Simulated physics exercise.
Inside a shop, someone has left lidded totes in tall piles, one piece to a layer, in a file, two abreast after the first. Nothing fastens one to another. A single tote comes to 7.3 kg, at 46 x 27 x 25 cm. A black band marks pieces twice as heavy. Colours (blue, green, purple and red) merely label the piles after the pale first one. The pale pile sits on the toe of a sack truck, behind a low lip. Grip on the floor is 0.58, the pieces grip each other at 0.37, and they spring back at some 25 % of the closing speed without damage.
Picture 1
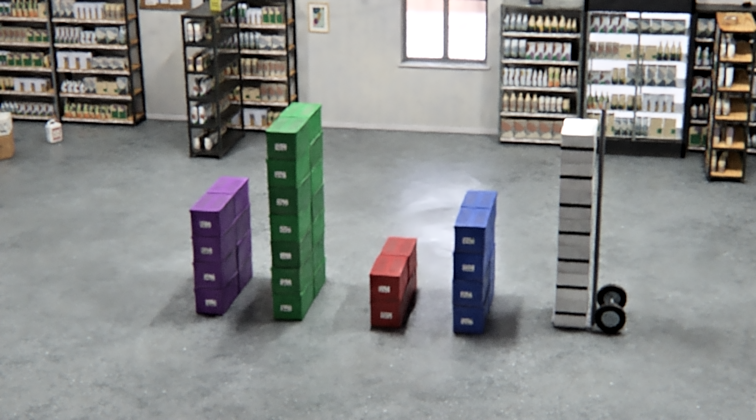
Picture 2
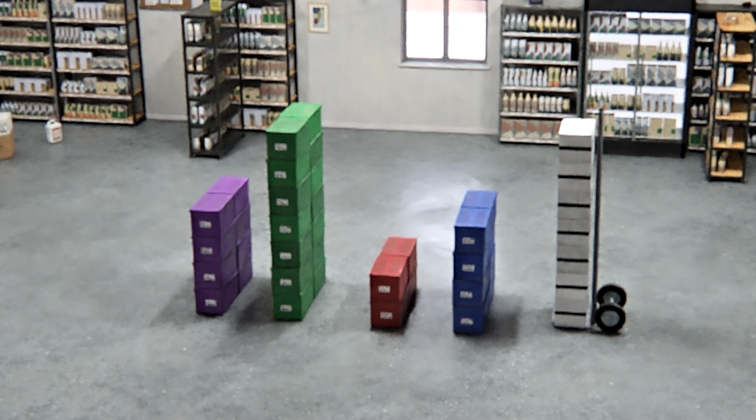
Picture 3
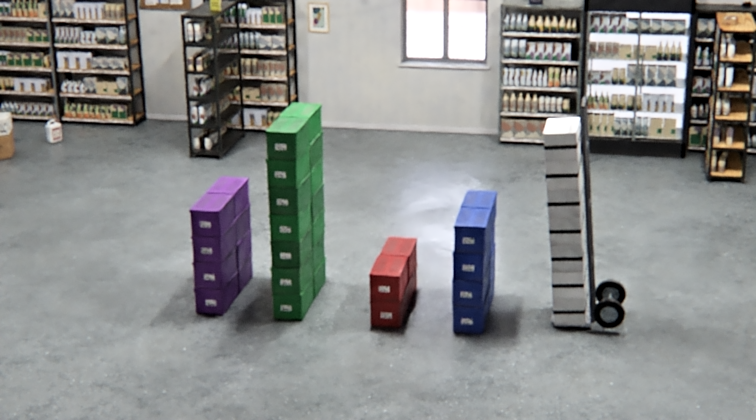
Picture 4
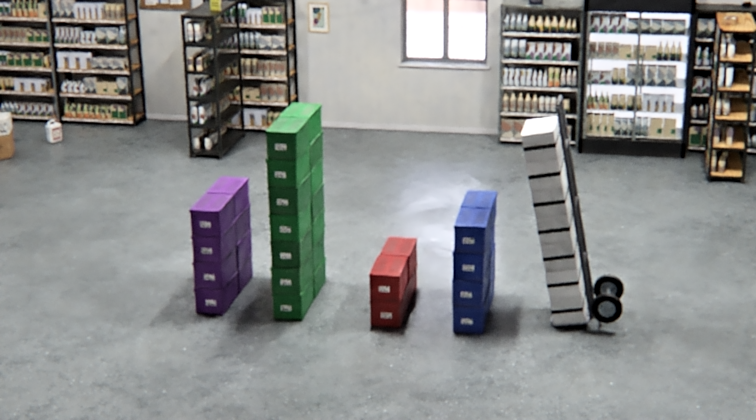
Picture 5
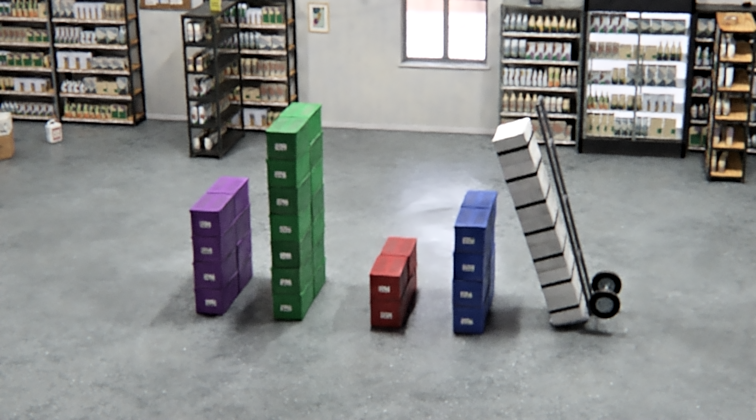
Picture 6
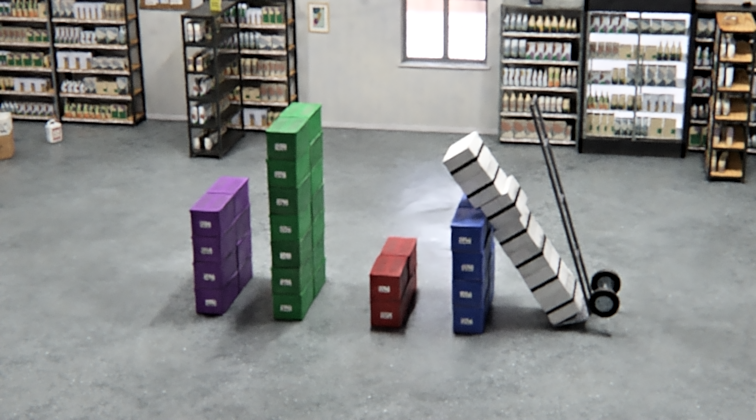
A tall white stack of boxes stands on a black two-wheeled hand truck at the right of a grey-floored shop, seen from slightly above by a still camera. To its left are shorter blue and red stacks, a tall green one and a purple one, with stocked shelves behind. The truck tilts leftward, and the white stack leans farther, separating from the frame and meeting the blue stack's top, which shifts slightly.
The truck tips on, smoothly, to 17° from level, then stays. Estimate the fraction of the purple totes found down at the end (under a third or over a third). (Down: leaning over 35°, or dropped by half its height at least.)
The part is less than a third.
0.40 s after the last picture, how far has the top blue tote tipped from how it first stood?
Some 15°.
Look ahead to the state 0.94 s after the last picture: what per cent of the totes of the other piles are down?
At that moment 20 per cent.
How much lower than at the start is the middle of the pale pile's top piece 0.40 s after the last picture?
About 90 cm.
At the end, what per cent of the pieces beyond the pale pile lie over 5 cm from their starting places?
30 per cent.
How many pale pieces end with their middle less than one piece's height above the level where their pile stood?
5 pale pieces.
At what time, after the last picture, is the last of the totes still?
At about 3.0 s.
Then, 0.40 s later than the last frame, 7 of the pale pile down; none of the 8 purple totes down (0 of 34 in all colours); top purple tote unmoved; top blue tote tilted 15°.
Then, 0.94 s later than the last frame, 7 of the pale pile down; none of the 8 purple totes down (7 of 34 in all colours); top purple tote unmoved; top blue tote on its side.
When it is over, 7 of the pale pile down; none of the 8 purple totes down (8 of 34 in all colours); top purple tote unmoved; top blue tote upside down. That is 0 per cent. In pixels of the last frame, middles, top purple tote near (213, 215), top blue tote near (337, 265).
